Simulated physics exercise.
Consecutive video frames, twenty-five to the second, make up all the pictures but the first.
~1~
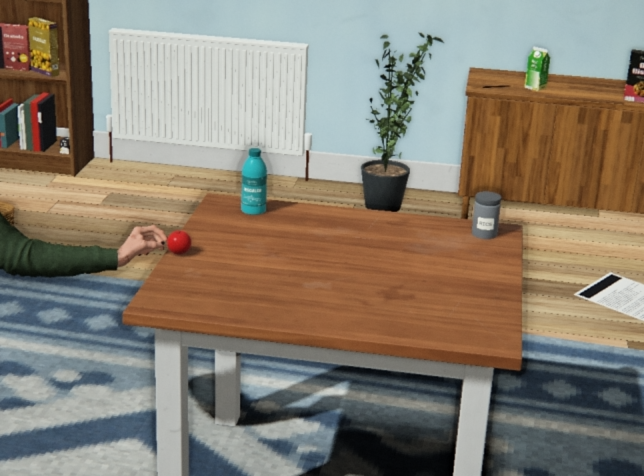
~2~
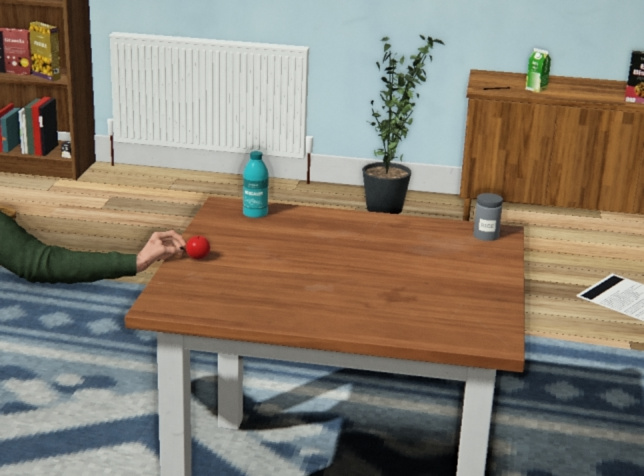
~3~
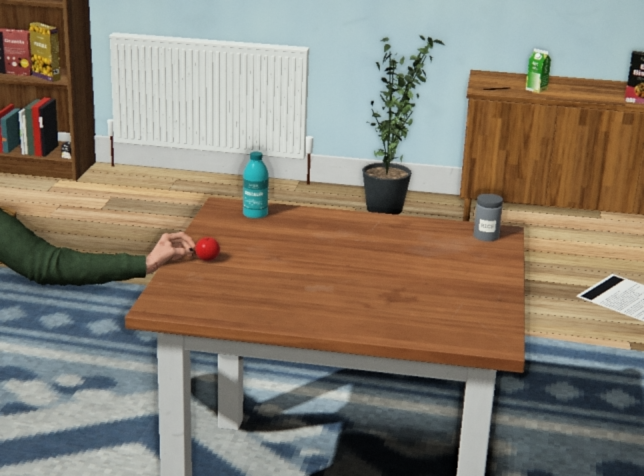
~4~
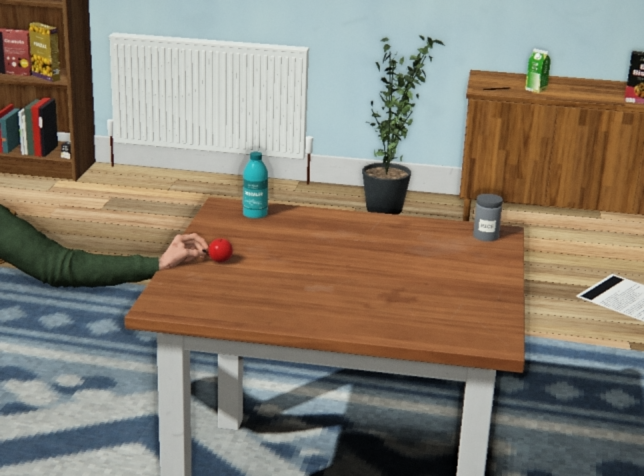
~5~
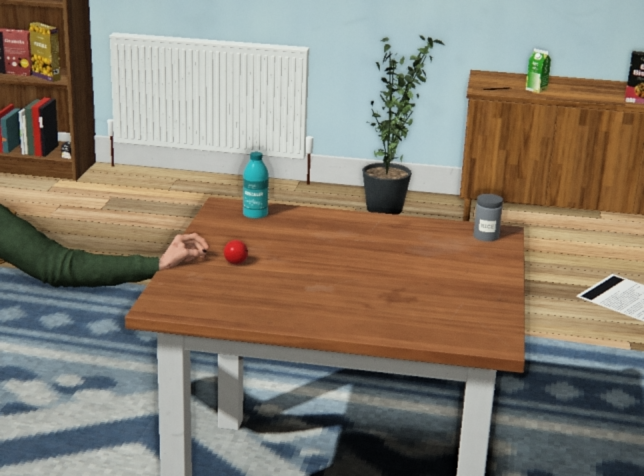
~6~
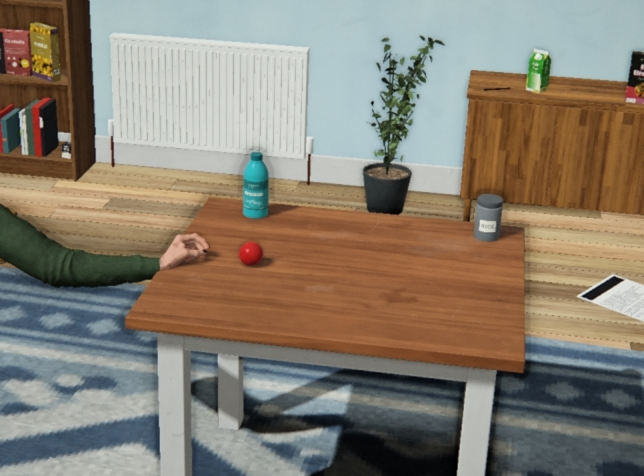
On a wooden table, a hand pushes a red apple right and releases it rolling.
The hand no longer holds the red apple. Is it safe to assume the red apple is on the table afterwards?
No. It ends up off the table.
Then, 0.40 s on from there, red apple shifted well along near (400, 269).
Then, 0.90 s on from there, red apple now off the table.
In the end, off the table, red apple.
